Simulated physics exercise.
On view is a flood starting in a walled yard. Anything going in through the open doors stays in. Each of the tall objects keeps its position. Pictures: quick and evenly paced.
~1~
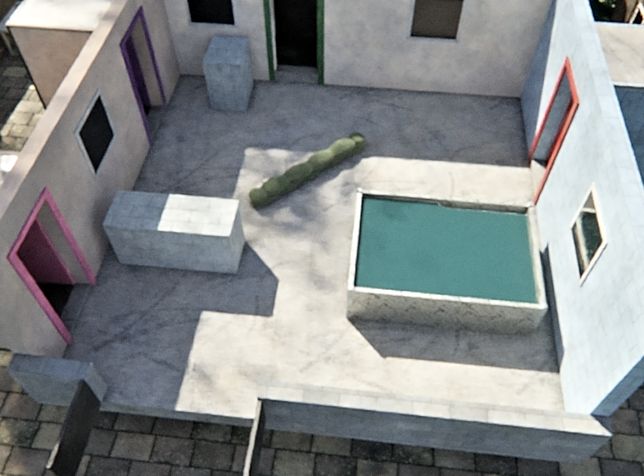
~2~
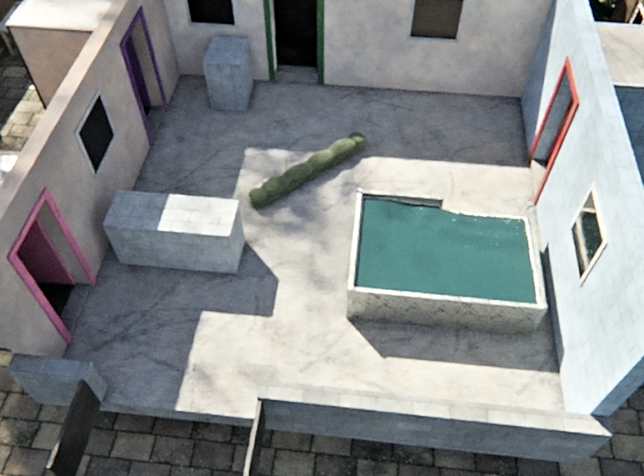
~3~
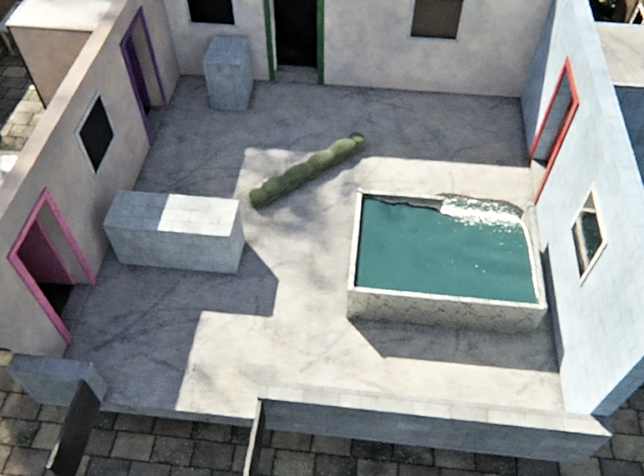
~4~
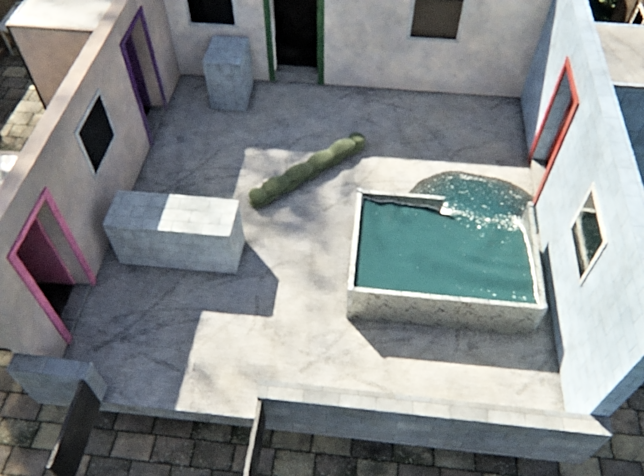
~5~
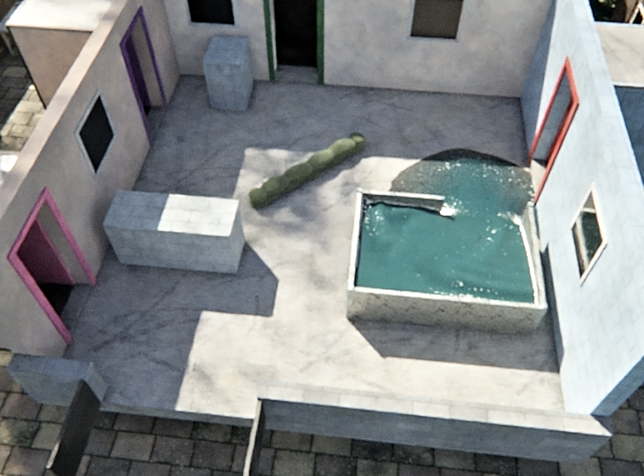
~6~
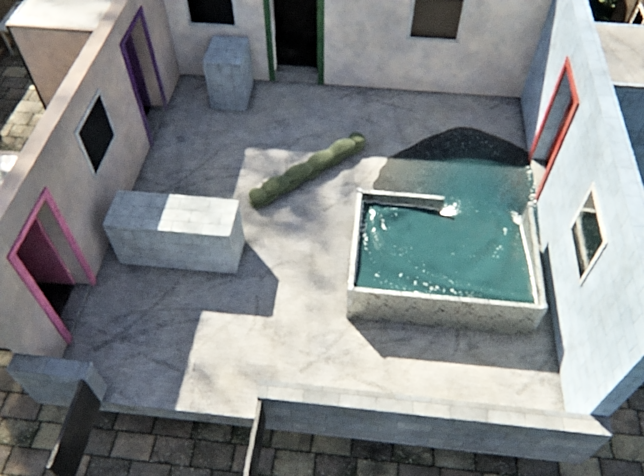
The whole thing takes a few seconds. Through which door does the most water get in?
The red door.
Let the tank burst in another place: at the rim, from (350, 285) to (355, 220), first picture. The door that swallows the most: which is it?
I'd go with the pink door.
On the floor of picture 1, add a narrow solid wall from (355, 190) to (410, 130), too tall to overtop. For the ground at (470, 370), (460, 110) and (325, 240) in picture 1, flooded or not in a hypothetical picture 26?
Going through them in order, I get high and dry, inundated and high and dry.
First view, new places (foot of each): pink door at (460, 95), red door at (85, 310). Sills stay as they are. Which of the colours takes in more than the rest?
The door marked pink.
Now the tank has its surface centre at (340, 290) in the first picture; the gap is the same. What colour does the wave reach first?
It's the door marked red.
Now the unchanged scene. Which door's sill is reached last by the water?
Answer: The pink door.
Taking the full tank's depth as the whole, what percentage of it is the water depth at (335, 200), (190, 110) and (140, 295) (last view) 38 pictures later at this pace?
Around 4, 6 and 0 %.
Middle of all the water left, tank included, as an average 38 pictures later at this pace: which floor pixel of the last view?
Around pixel (361, 170) of the last picture.
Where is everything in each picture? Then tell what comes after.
The first frame shows the water tank at (444, 248) is whole and still.
In the second frame, water pours out on the water tank's far side and has run to a hidden place.
In the third frame, the front is at a hidden place, out from the gap on the water tank's far side.
In the fourth frame, the front is at (454, 174), out from the gap on the water tank's far side.
In the fifth frame, the front is at (459, 151), out from the gap on the water tank's far side.
In the sixth frame, water pours out on the water tank's far side and has run to (465, 130).
A moment on, water covers 25 % of the floor; pink door not reached, green door not reached, purple door not reached, red door a trickle in.
Next, water covers 25 % of the floor; pink door not reached, green door not reached, purple door not reached, red door some in.
Then, water covers 35 % of the floor; pink door not reached, green door wet at the sill, nothing in, purple door not reached, red door a lot in.
Later, water covers 60 % of the floor; pink door wet at the sill, nothing in, green door wet at the sill, nothing in, purple door a trickle in, red door a lot in.
In the end, water covers 85 % of the floor; pink door wet at the sill, nothing in, green door a trickle in, purple door a trickle in, red door a lot in; the red door has let in the most.
